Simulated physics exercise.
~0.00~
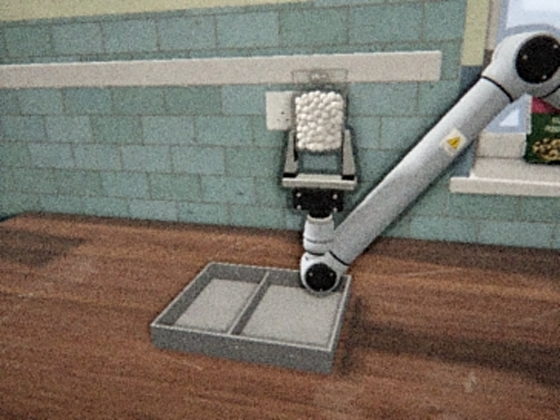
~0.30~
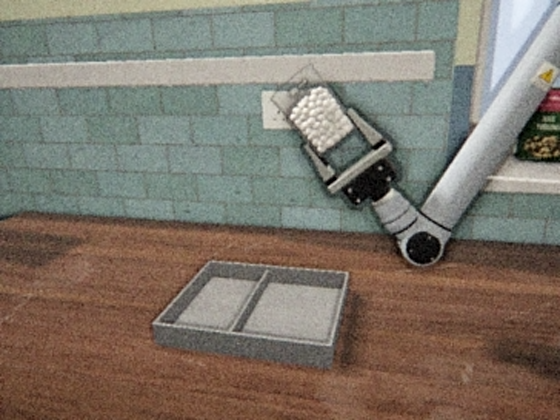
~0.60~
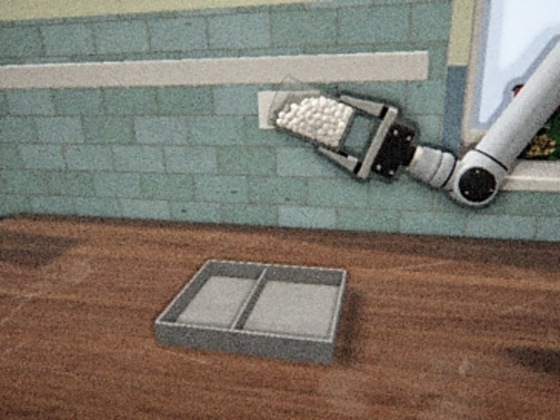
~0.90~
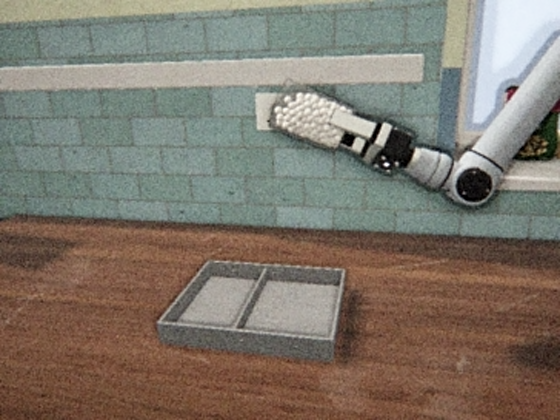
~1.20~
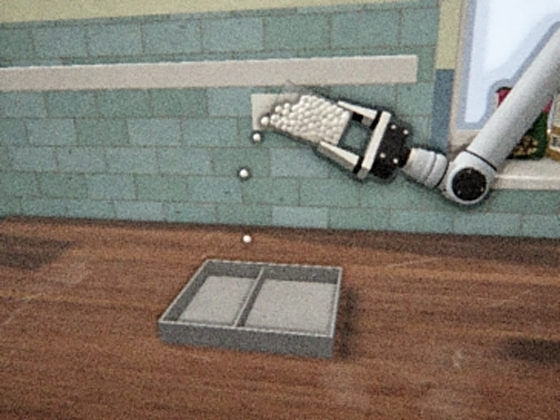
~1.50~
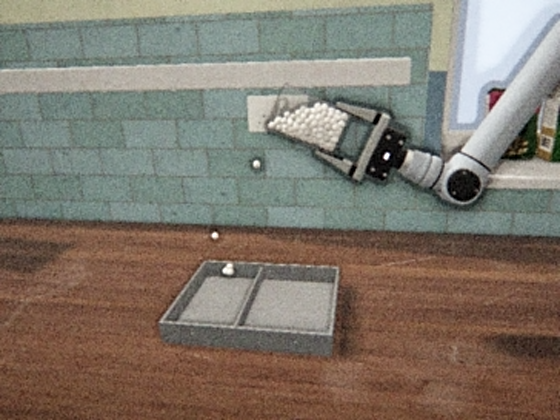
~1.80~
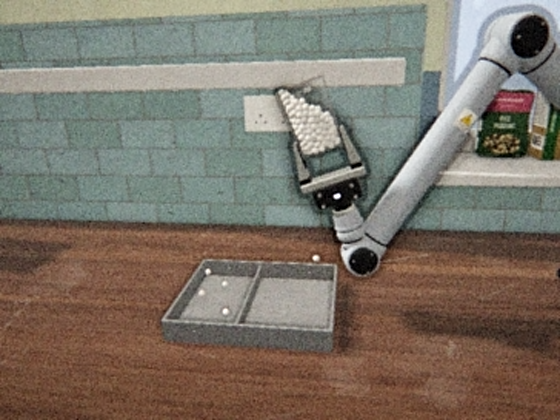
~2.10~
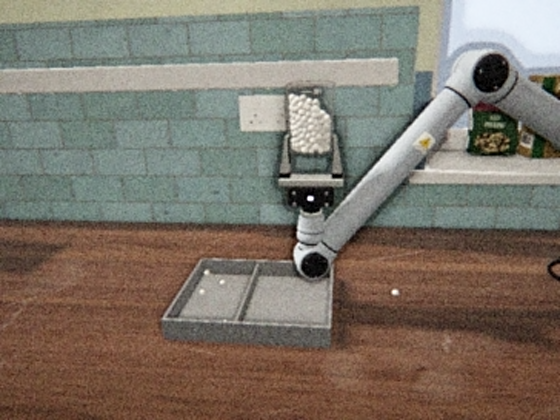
A robot arm tilting and rolling a clear cup of white beads, spilling a few towards a divided grey tray, then righting it.
